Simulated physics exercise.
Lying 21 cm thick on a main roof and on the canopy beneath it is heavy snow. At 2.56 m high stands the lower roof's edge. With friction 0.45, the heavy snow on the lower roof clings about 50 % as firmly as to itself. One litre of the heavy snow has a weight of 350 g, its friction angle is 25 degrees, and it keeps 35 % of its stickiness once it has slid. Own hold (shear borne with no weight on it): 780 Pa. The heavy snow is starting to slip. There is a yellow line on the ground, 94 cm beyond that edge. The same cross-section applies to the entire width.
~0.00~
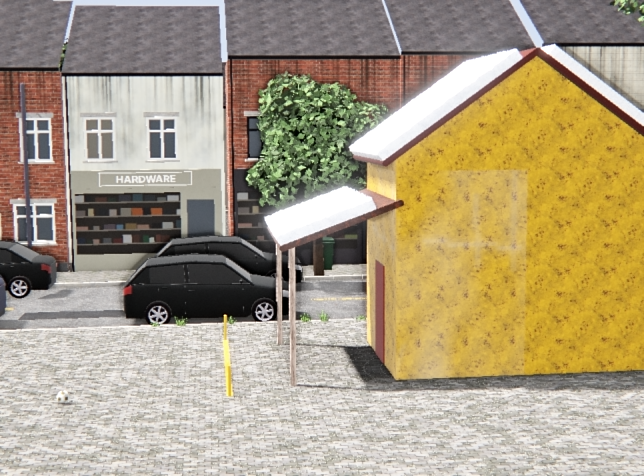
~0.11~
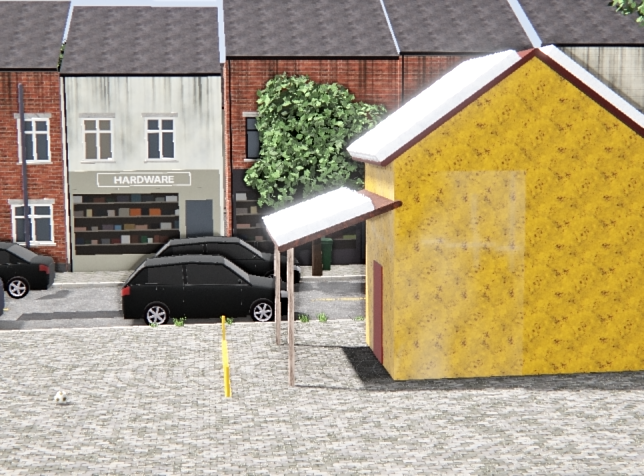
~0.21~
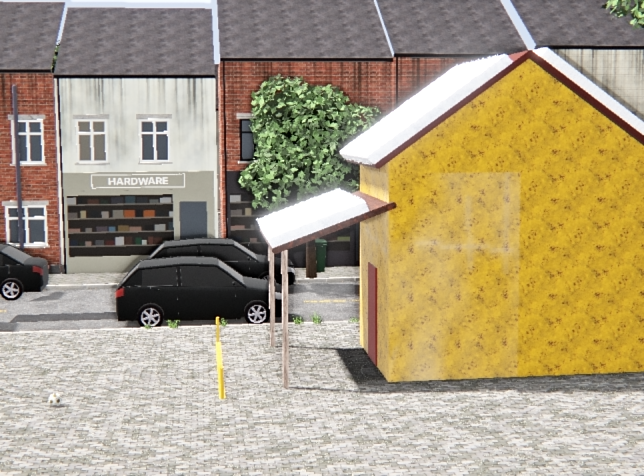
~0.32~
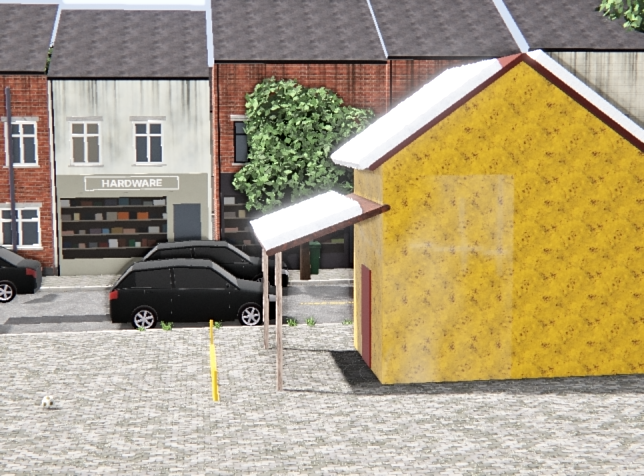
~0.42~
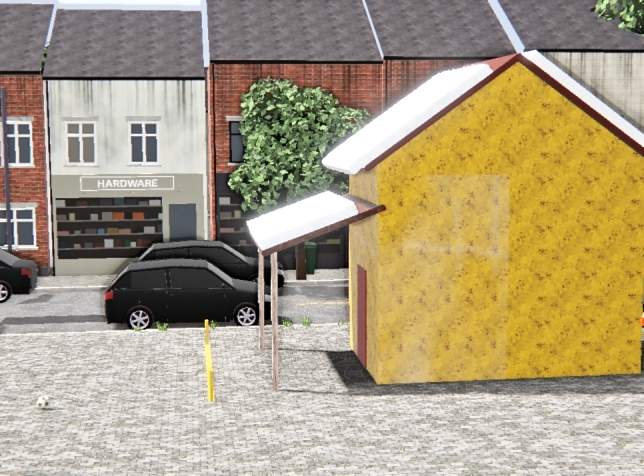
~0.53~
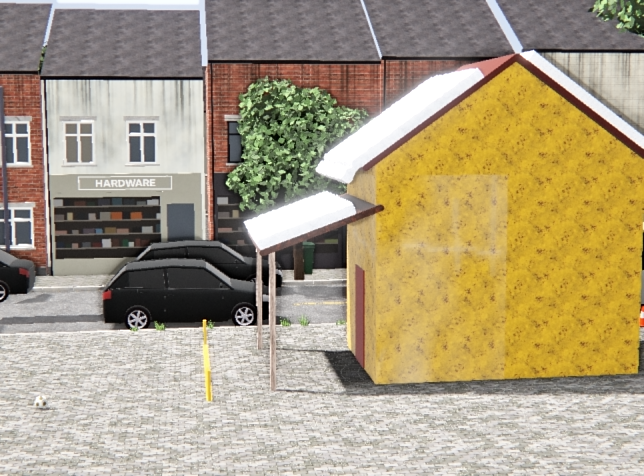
Yellow building with a snow-covered roof, the snow slowly sliding down its left slope and baring red near the ridge.
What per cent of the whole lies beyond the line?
Roughly 26 %.
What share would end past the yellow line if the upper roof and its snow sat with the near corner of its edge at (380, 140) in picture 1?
55 %.
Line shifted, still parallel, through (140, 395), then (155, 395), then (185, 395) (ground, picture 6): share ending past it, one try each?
Respectively about 4 in a hundred, 8 in a hundred and 16 in a hundred.
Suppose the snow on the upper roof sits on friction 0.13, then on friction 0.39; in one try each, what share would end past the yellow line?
Respectively near 35 % and near 12 %.
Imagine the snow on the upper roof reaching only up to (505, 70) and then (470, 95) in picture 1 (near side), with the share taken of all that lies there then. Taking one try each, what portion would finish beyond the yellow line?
In that order: 20 %, 8 %.
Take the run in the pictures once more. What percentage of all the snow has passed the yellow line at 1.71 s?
About 0 %.
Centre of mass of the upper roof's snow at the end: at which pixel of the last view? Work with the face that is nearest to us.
Look near (234, 312) in the final picture.
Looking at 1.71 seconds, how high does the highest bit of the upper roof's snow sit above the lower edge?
1.1 m or thereabouts.
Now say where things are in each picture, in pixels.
In the first picture, foremost bit of the heavy snow at (381, 159).
In the second picture, foremost bit of the heavy snow at (379, 160), its middle shifted 1.5 cm.
In the third picture, foremost bit of the heavy snow at (371, 163), its middle shifted 6.1 cm, 2 % of it past the upper edge, in one piece.
In the fourth picture, foremost bit of the heavy snow at (361, 162), its middle shifted 14 cm, 4 % of it past the upper edge, in one piece.
In the fifth picture, foremost bit of the heavy snow at (352, 168), its middle shifted 26 cm, 8 % of it past the upper edge, in one piece.
In the sixth picture, foremost bit of the heavy snow at (344, 175), its middle shifted 42 cm, 13 % of it past the upper edge, cracking.
After 1.07 s, none is below the lower edge and 0 % is past the line.
After 1.71 s, none is below the lower edge and 0 % is past the line.
After 2.36 s, 42 % is below the lower edge and 17 % is past the line.
After 3.00 s, 45 % is below the lower edge and 25 % is past the line.
After 4.20 s, 48 % is below the lower edge and 26 % is past the line.
